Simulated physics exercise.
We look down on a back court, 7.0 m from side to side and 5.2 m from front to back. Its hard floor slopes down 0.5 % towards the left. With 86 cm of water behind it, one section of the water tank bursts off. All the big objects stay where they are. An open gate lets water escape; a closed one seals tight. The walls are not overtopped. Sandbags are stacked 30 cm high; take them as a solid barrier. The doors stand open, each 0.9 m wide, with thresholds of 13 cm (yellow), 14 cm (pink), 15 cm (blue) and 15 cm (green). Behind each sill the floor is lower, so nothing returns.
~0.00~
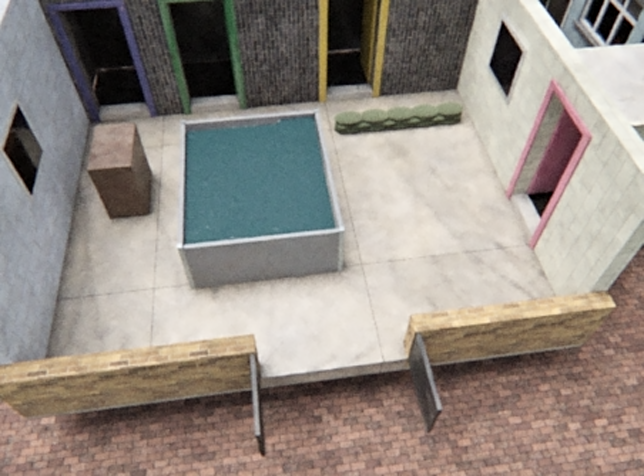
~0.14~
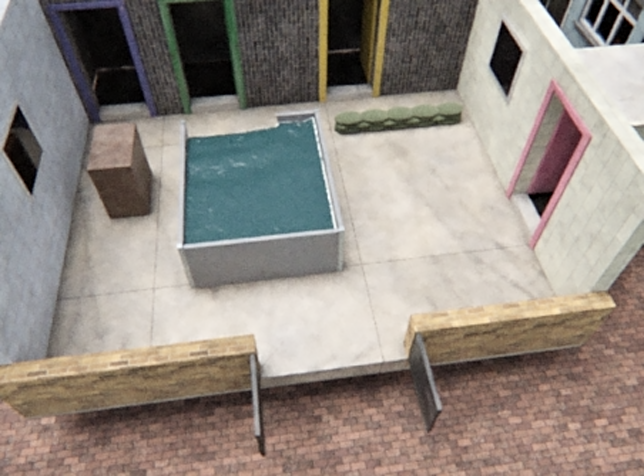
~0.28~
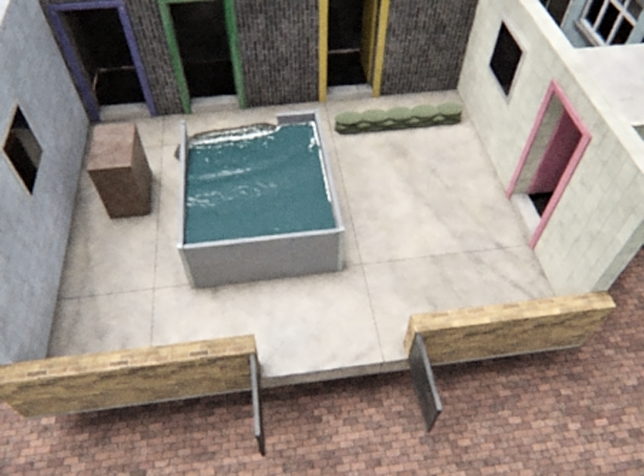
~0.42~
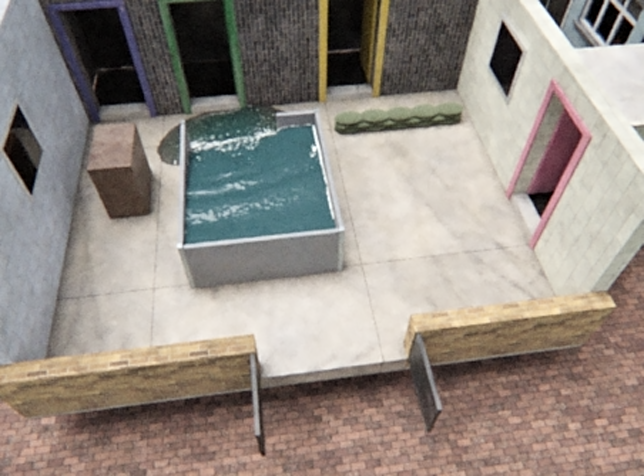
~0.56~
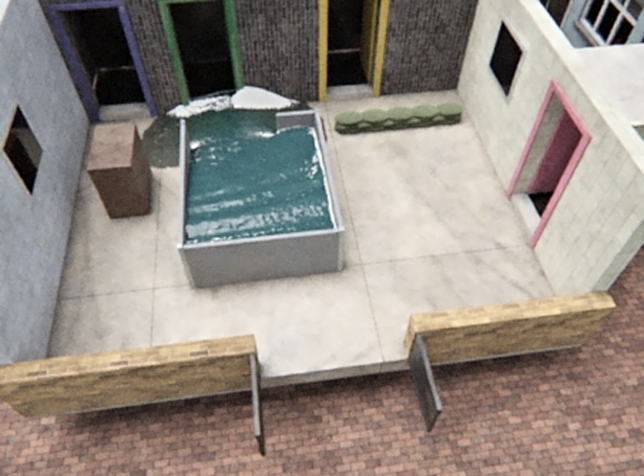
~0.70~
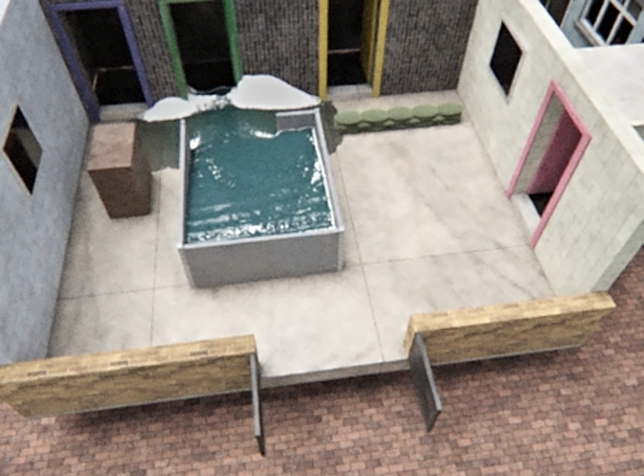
Teal water lies still in a rectangular tank on a pale walled court, then ripples as part of the tank's far side opens. Water pours out behind it, spreading over the floor towards the brown block on the left. White-edged waves rise at the back wall, and water also spreads right to the green hedge-like row.
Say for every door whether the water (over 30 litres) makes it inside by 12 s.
The water let in: At the yellow door it passes the limit; at the pink door it does not reach the limit; at the blue door it exceeds the limit; at the green door it exceeds the limit.
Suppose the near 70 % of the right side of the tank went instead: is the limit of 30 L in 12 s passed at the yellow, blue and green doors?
Against that limit: Yellow below, blue under, green below.
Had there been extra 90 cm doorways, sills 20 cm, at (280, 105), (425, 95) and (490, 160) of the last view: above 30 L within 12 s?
In turn: Over, past it, under.
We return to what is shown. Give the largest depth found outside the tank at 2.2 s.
Up to some 48 cm.
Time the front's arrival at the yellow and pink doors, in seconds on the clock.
Arrival: Yellow 0.8 s, pink 3.2 s.
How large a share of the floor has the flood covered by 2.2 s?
Near 30 per cent is wet.
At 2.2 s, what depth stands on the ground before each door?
Depths in cm: Yellow 10, pink 0, blue 27, green 48.
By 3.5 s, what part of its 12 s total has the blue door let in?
Some 60 per cent by then.
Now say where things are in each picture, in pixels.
The first picture shows still water, 86 cm deep, in the water tank at (256, 176).
In the second picture, water pours out on the water tank's far side and has run 0.8 m, to a hidden place; typically 11 cm deep outside, 86 cm at the water tank's back.
In the third picture, the front is at a hidden place, 1.1 m from the gap on the water tank's far side; 1.4 m2 of floor is under water; 86 cm left at the back of the water tank.
In the fourth picture, water pours out on the water tank's far side and has run 1.5 m, to (261, 108); typically 12 cm deep outside, 86 cm at the water tank's back.
In the fifth picture, the front is at (164, 117), 1.9 m from the gap on the water tank's far side; 4.1 m2 of floor is under water; 81 cm left at the back of the water tank.
In the sixth picture, the front is at (137, 119), 2.3 m from the gap on the water tank's far side; 4.8 m2 of floor is under water; 73 cm left at the back of the water tank.
After 1.4 s water covers 20 % of the floor and is deepest (56 cm) near (248, 111); yellow door 12 cm at the sill, 0 L in, pink door not reached, blue door 21 cm at the sill, 0 L in, green door 55 cm at the sill, 284 L in.
After 2.2 s water covers 30 % of the floor and is deepest (48 cm) near (100, 124); yellow door 10 cm at the sill, 0 L in, pink door not reached, blue door 27 cm at the sill, 20 L in, green door 48 cm at the sill, 570 L in.
After 3.5 s water covers 65 % of the floor and is deepest (40 cm) near (418, 96); yellow door 8 cm at the sill, 0 L in, pink door 3 cm at the sill, 0 L in, blue door 22 cm at the sill, 73 L in, green door 30 cm at the sill, 789 L in.
After 7.0 s water covers 95 % of the floor and is deepest (19 cm) near (348, 121); yellow door 19 cm at the sill, 46 L in, pink door 2 cm at the sill, 0 L in, blue door 16 cm at the sill, 122 L in, green door 15 cm at the sill, 905 L in.
After 12.0 s water covers 95 % of the floor and is deepest (14 cm) near (430, 127); yellow door 8 cm at the sill, 66 L in, pink door 9 cm at the sill, 0 L in, blue door 11 cm at the sill, 125 L in, green door 9 cm at the sill, 906 L in.
